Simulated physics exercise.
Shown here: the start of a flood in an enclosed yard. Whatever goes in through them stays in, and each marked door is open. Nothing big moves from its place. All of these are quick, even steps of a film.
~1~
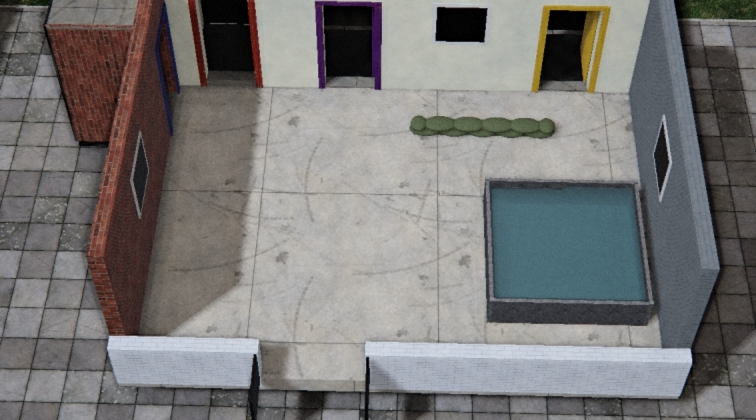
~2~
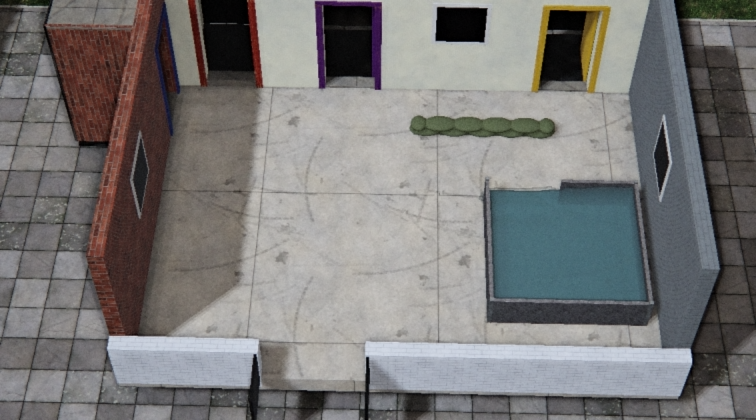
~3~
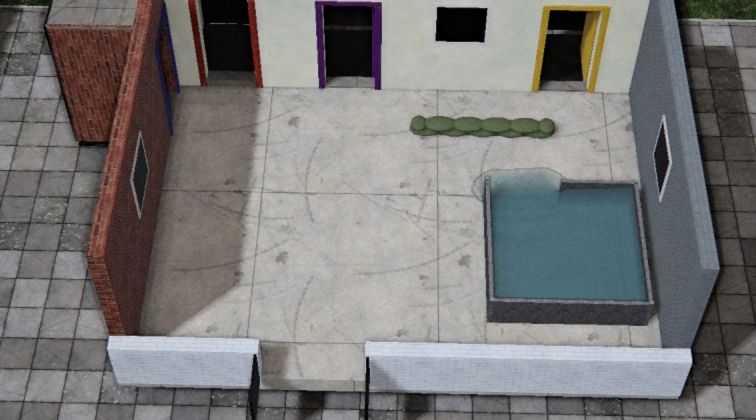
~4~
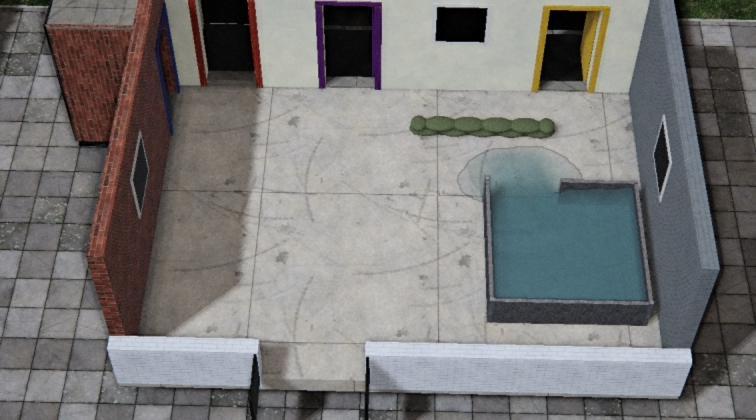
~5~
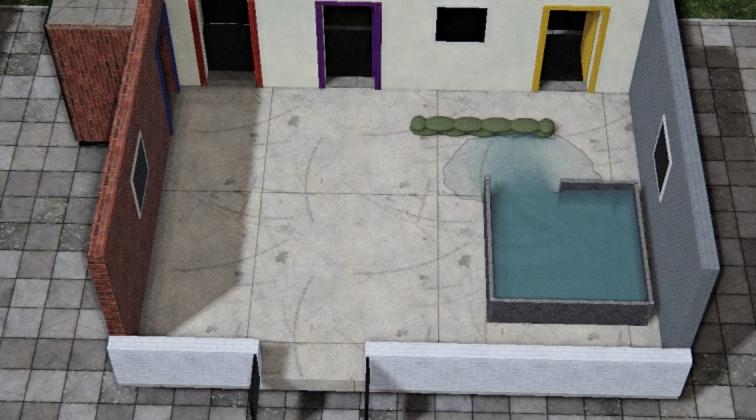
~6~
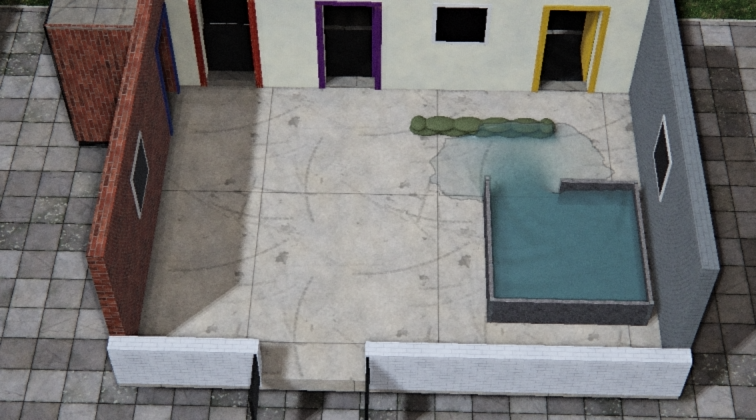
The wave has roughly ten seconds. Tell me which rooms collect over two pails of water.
Here it is: The room behind the blue door collects over two pails, the room behind the yellow door collects over two pails, the room behind the purple door stays at two pails or less, the room behind the red door stays at two pails or less.
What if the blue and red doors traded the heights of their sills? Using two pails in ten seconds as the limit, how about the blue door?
As far as I can tell, the blue one doesn't reach it.
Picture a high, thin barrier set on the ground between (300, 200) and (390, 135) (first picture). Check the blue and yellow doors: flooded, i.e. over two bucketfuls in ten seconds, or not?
Reading: Blue gets too little; yellow gets too much.
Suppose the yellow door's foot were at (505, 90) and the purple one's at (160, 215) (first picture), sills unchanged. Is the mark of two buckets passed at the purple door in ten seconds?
The purple door exceeds it.
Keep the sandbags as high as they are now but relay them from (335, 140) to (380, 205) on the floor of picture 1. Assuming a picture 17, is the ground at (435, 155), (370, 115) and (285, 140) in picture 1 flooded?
Spot one: Drenched; spot two: Drenched; spot three: Still bare.
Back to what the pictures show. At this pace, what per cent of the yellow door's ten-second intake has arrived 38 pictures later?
About 60 %.
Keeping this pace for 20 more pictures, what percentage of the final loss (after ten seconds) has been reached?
Around 10 % of the total, roughly.
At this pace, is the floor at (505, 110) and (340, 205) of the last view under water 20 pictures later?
The first is inundated, the second inundated.
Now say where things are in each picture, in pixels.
The first frame shows still water in the tank at (566, 242).
In the second frame, water pours out on the tank's far side and has run to a hidden place.
In the third frame, water pours out on the tank's far side and has run to (562, 181).
In the fourth frame, water pours out on the tank's far side and has run to (542, 151).
In the fifth frame, the front is at (555, 139), out from the gap on the tank's far side.
In the sixth frame, water pours out on the tank's far side and has run to (568, 129).
A moment on, water covers 15 % of the floor; the blue door not reached, the yellow door not reached, the purple door not reached, the red door not reached.
Next, water covers 30 % of the floor; the blue door not reached, the yellow door under two buckets in, the purple door not reached, the red door not reached.
Then, water covers 55 % of the floor; the blue door wet at the sill, nothing in, the yellow door under two buckets in, the purple door wet at the sill, nothing in, the red door wet at the sill, nothing in.
Later, water covers 75 % of the floor; the blue door over two buckets in, the yellow door over two buckets in, the purple door wet at the sill, nothing in, the red door wet at the sill, nothing in.
In the end, water covers 85 % of the floor; the blue door over two buckets in, the yellow door far over two buckets in, the purple door under two buckets in, the red door wet at the sill, nothing in.
